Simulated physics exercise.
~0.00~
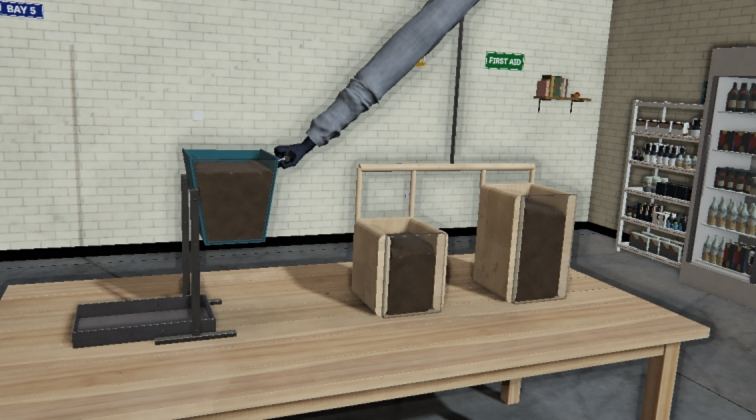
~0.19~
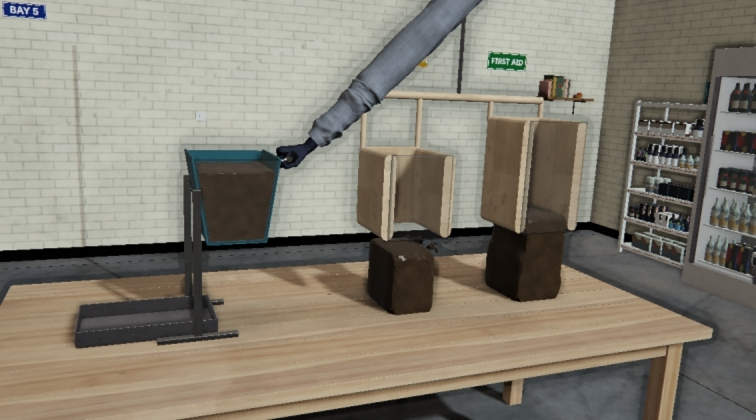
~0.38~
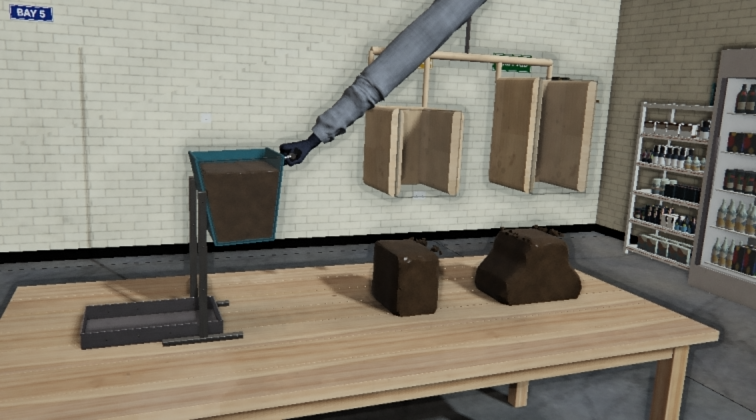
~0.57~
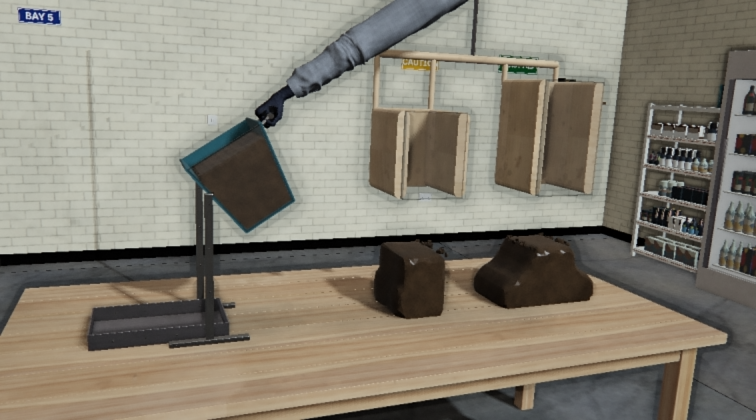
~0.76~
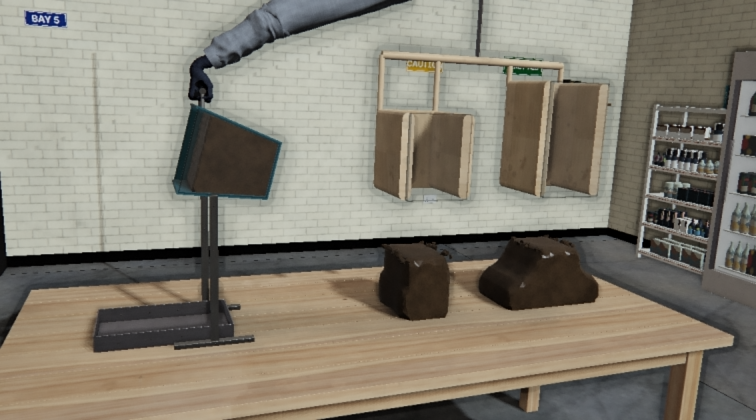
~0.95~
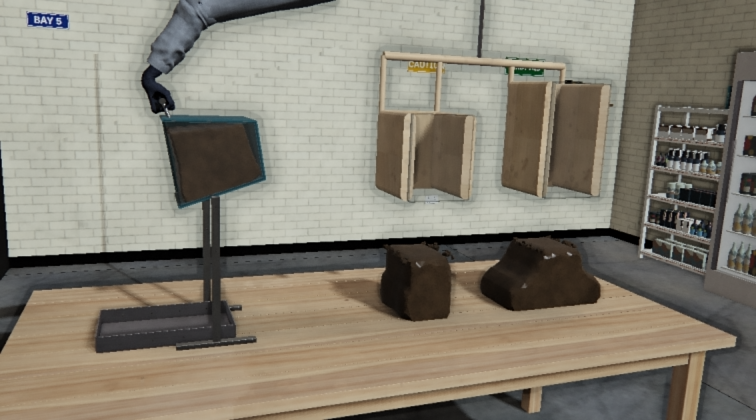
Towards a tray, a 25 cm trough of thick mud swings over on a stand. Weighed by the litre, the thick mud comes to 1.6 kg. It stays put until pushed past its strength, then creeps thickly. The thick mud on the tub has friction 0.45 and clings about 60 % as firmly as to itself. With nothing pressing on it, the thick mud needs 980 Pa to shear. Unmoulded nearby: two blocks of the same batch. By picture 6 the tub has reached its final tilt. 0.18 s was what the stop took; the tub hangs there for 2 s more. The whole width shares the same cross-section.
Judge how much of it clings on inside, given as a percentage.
Something like 0 % clings on inside.
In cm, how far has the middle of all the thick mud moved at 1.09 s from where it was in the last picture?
Shift: Some 5 cm.
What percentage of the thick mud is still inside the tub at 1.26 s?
Around 50 percent stays in the tub.
By 1.09 s, the tub is at 99 degrees and holds 84 %.
By 1.26 s, the tub is at 99 degrees and holds 49 %.
By 1.43 s, the tub is at 99 degrees and holds 3 %.
By 1.60 s, the tub is at 99 degrees and holds 0 %.
By 2.95 s, at the end, the tub is at 99 degrees and holds 0 %.
